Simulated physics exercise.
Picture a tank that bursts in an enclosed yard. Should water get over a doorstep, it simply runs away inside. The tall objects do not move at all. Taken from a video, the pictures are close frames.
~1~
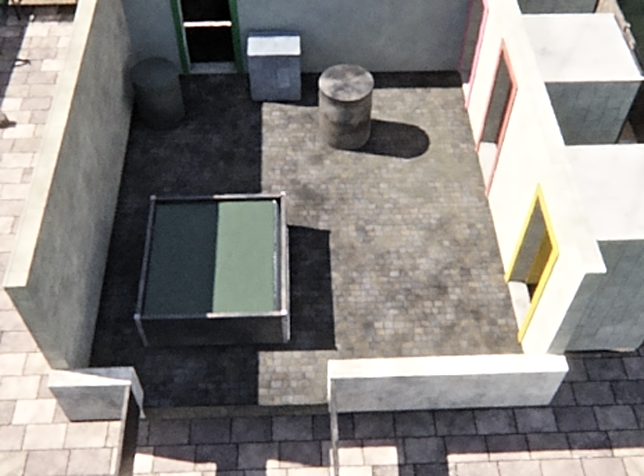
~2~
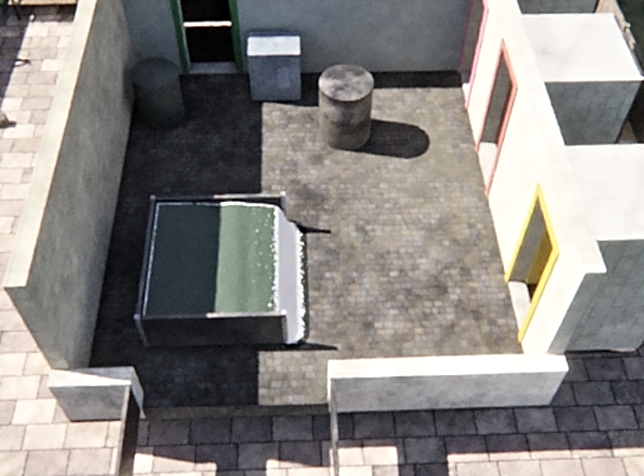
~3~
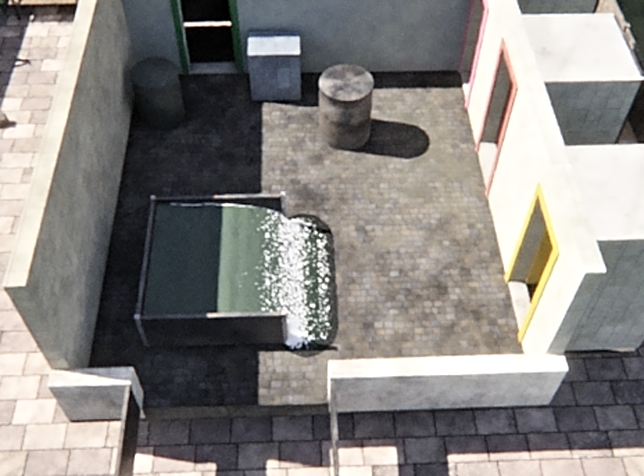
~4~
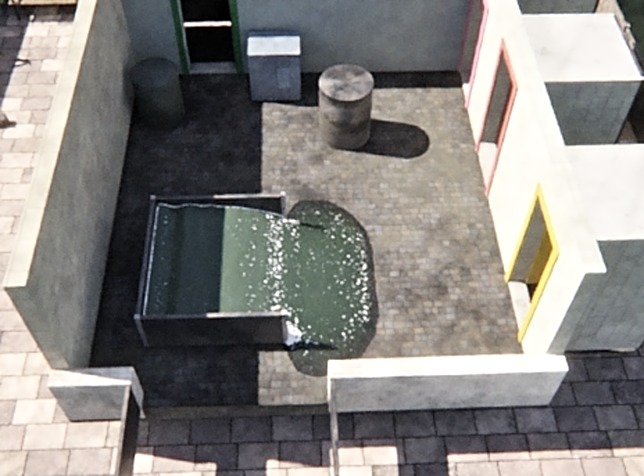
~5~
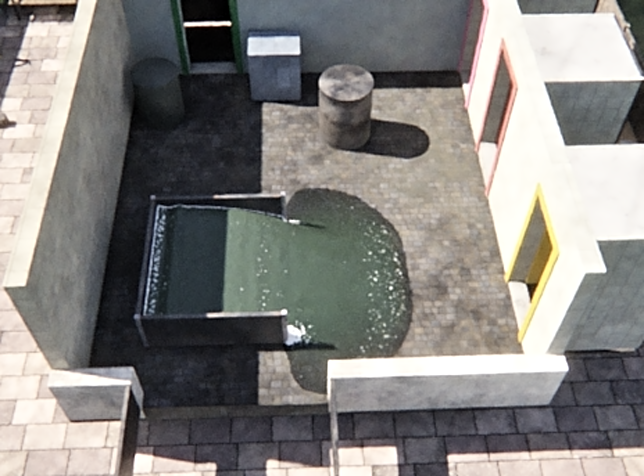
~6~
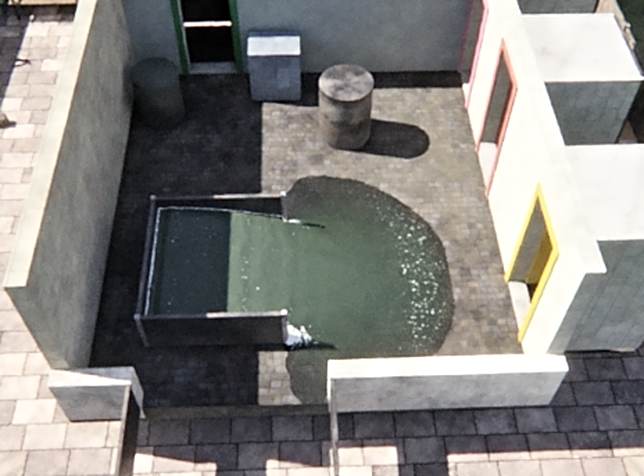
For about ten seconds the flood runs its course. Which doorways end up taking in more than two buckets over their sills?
The green door takes in two or fewer, the yellow door takes in more than two, the red door takes in two or fewer, the pink door takes in more than two.
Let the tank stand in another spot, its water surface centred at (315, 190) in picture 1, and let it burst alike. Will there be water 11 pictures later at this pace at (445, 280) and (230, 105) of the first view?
One after the other: Reached, untouched.
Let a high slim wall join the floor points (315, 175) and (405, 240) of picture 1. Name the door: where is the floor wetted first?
It turns out to be the yellow one.
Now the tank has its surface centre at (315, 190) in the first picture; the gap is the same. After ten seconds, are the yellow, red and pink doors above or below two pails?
My call is that the yellow one surpasses the threshold, the red one surpasses the threshold and the pink one surpasses the threshold.
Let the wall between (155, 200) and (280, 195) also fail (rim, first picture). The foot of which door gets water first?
That's the green one.
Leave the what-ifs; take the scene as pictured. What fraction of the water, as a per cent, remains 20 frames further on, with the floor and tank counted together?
Estimate: 84 per cent.
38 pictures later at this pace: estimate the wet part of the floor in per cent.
It comes to roughly 65 in a hundred.
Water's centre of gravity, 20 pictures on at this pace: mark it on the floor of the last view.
I'd say around (395, 244).
A moment on, water covers 40 % of the floor; the green door not reached, the yellow door over two buckets in, the red door not reached, the pink door not reached.
Next, water covers 45 % of the floor; the green door not reached, the yellow door far over two buckets in, the red door wet at the sill, nothing in, the pink door not reached.
Then, water covers 50 % of the floor; the green door not reached, the yellow door far over two buckets in, the red door wet at the sill, nothing in, the pink door under two buckets in.
Later, water covers 65 % of the floor; the green door wet at the sill, nothing in, the yellow door far over two buckets in, the red door wet at the sill, nothing in, the pink door over two buckets in.
In the end, water covers 90 % of the floor; the green door wet at the sill, nothing in, the yellow door far over two buckets in, the red door wet at the sill, nothing in, the pink door far over two buckets in.
